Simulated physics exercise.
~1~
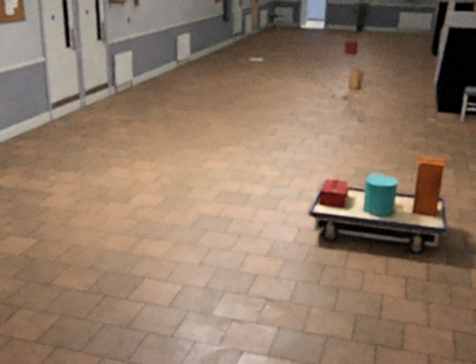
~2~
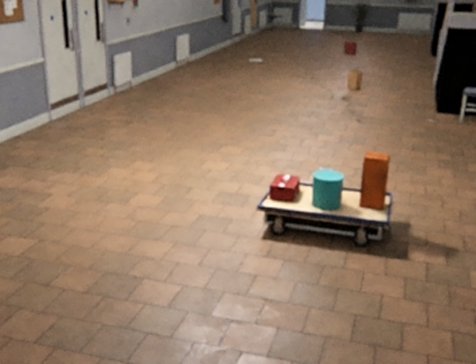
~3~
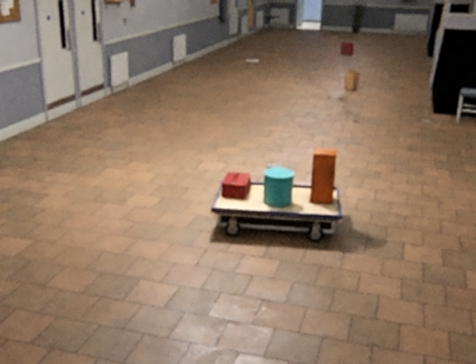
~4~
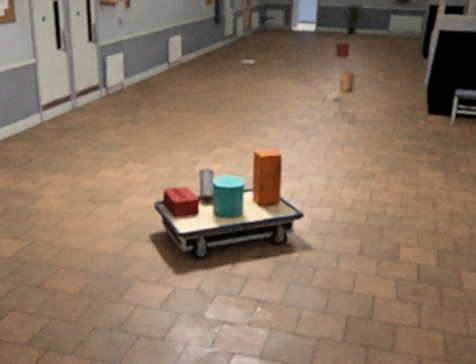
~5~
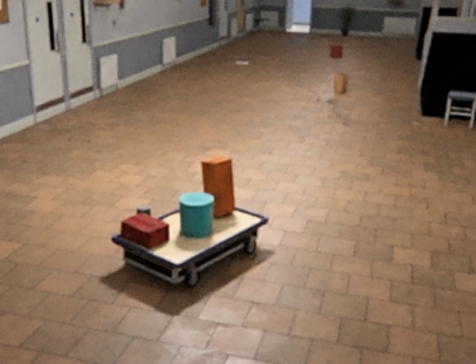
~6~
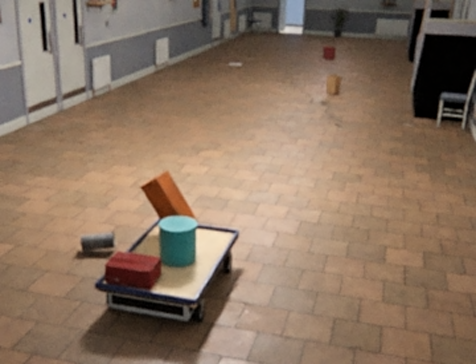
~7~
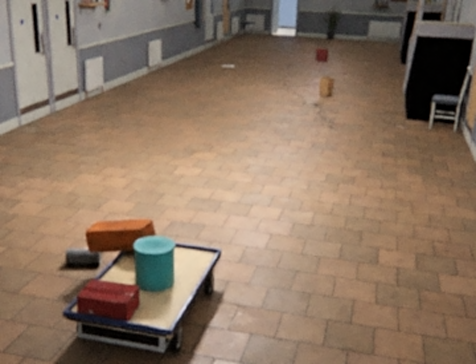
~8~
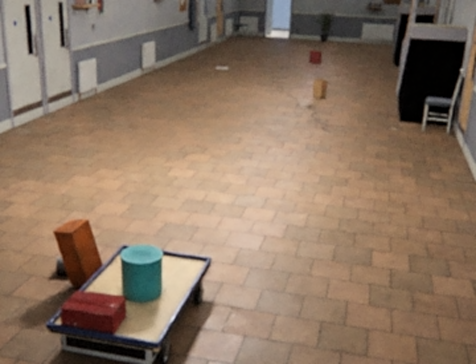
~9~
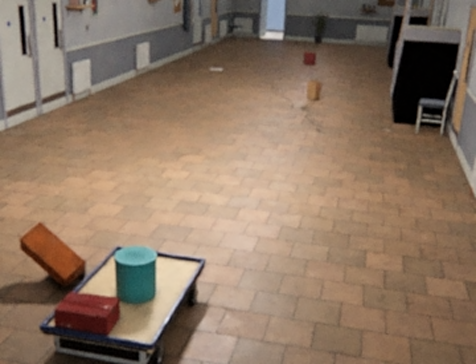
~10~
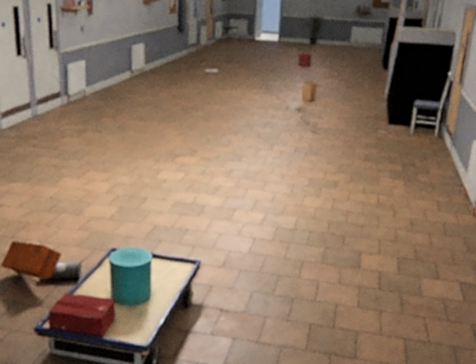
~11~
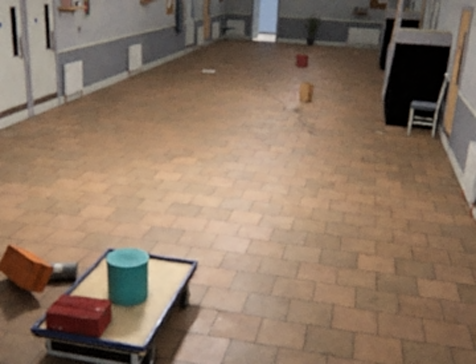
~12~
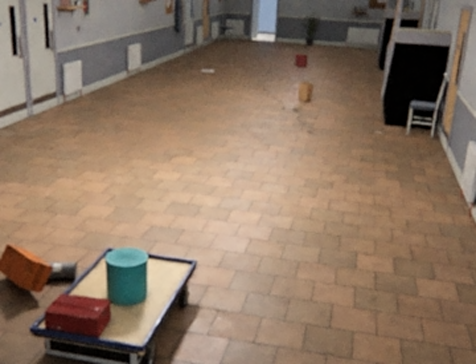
To begin with, a flat cart rolls leftward across a tiled hall floor, carrying a red box, a turquoise pail, a tall orange box and a grey canister partly hidden behind them. As the cart starts to turn toward the viewer, the canister leans and topples off the far side. The orange box then tips over as the cart keeps swinging round, and it tumbles off the deck beside the canister. The cart slows to a stop at the lower left while the orange box rolls a little farther left. Finally, both fallen things lie on the floor, with the red box and pail still aboard.
